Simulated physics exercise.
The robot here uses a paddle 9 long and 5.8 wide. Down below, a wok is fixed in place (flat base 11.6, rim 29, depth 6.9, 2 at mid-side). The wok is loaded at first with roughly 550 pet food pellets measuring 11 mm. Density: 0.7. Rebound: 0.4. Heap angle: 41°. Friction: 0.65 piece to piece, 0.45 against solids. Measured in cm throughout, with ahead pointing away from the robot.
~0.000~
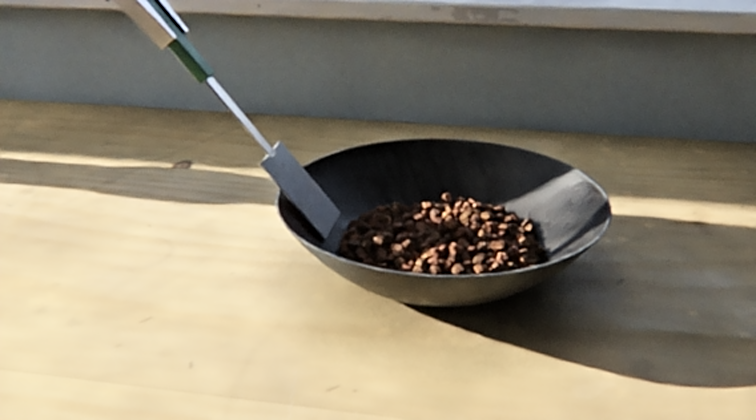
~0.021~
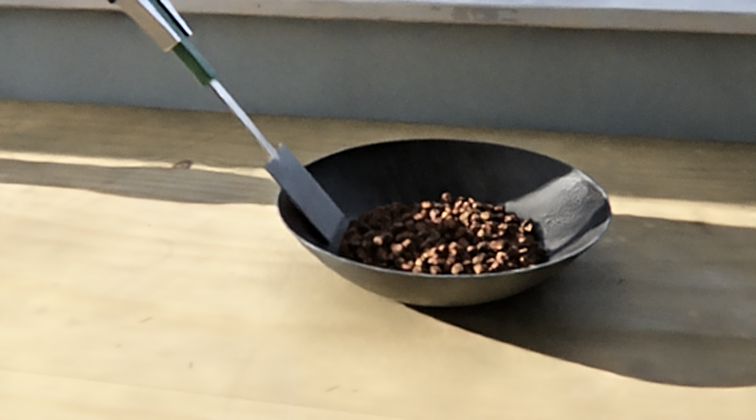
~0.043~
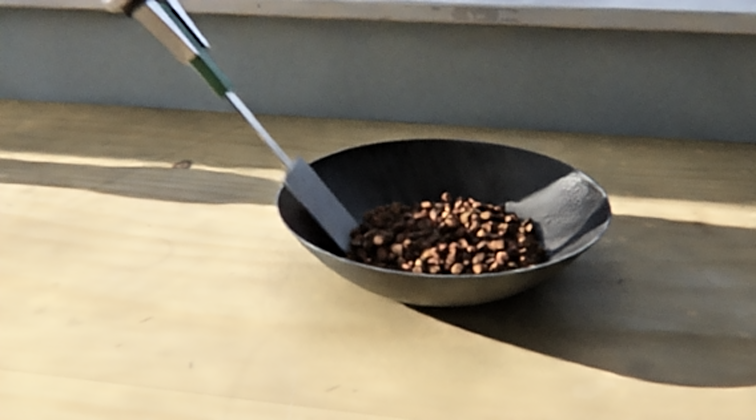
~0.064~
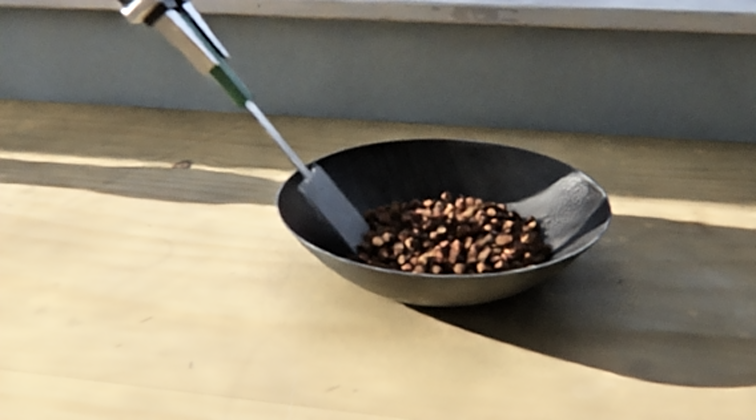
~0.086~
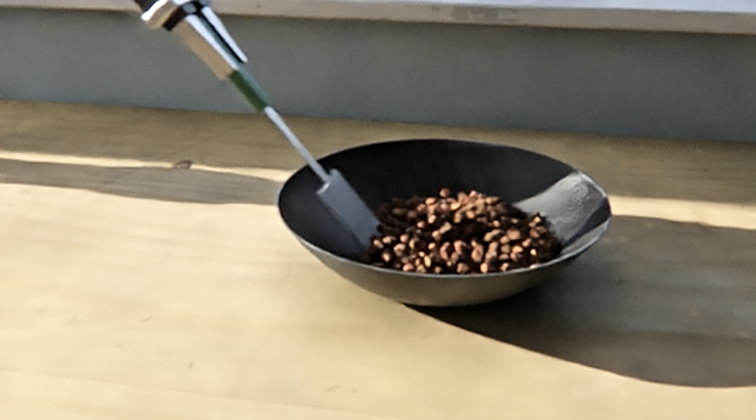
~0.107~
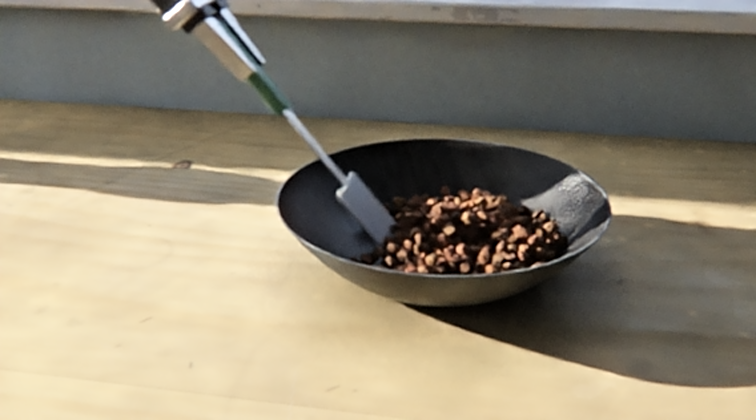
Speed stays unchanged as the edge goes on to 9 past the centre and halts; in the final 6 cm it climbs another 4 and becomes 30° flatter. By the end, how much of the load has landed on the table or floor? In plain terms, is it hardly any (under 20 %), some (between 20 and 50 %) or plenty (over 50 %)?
Hardly any - under 20 %.
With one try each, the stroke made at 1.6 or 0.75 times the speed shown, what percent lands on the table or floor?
I'd expect close to 20 and then close to 5 percent.
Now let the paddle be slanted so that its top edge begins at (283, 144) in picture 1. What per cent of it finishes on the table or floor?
Roughly 15%.
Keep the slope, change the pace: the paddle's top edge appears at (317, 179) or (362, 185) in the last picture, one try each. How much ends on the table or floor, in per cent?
Some 0 and 20 per cent.
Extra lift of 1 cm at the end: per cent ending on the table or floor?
10 %.
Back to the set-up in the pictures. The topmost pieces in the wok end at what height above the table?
Roughly 7.5 centimetres.
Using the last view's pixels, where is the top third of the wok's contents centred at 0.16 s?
At about (502, 238).
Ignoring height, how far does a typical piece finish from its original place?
It comes out at about 4 cm.
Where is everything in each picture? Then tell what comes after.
The first picture shows paddle top edge at (270, 152), sloping 51°; upper third of the load around (441, 239), from x 345 to 540, top at y 200; 552 in the wok.
The second picture shows paddle top edge at (274, 155), sloping 51°; upper third of the load around (441, 239), from x 345 to 540, top at y 200.
The third picture shows paddle top edge at (290, 167), sloping 51°; upper third of the load around (441, 238), from x 350 to 540, top at y 200.
The fourth picture shows paddle top edge at (309, 176), sloping 51°; upper third of the load around (446, 236), from x 350 to 545, top at y 195.
The fifth picture shows paddle top edge at (327, 181), sloping 51°; upper third of the load around (456, 234), from x 350 to 555, top at y 195.
The sixth picture shows paddle top edge at (345, 183), sloping 51°; upper third of the load around (470, 233), from x 355 to 560, top at y 190; 552 in the wok.
After 0.16 s, sloping 51°, highest piece 6 above the table; 552 in the wok.
After 0.21 s, sloping 40°, highest piece 7 above the table; 552 in the wok.
After 0.44 s, sloping 21°, highest piece 8 above the table; 484 in the wok, 30 on the table or floor, 38 on the blade or in flight.
After 1.49 s, sloping 21°, highest piece 8 above the table; 484 in the wok, 68 on the table or floor.
At rest, 484 in the wok, 68 on the table or floor. That is 12 % on the table or floor.
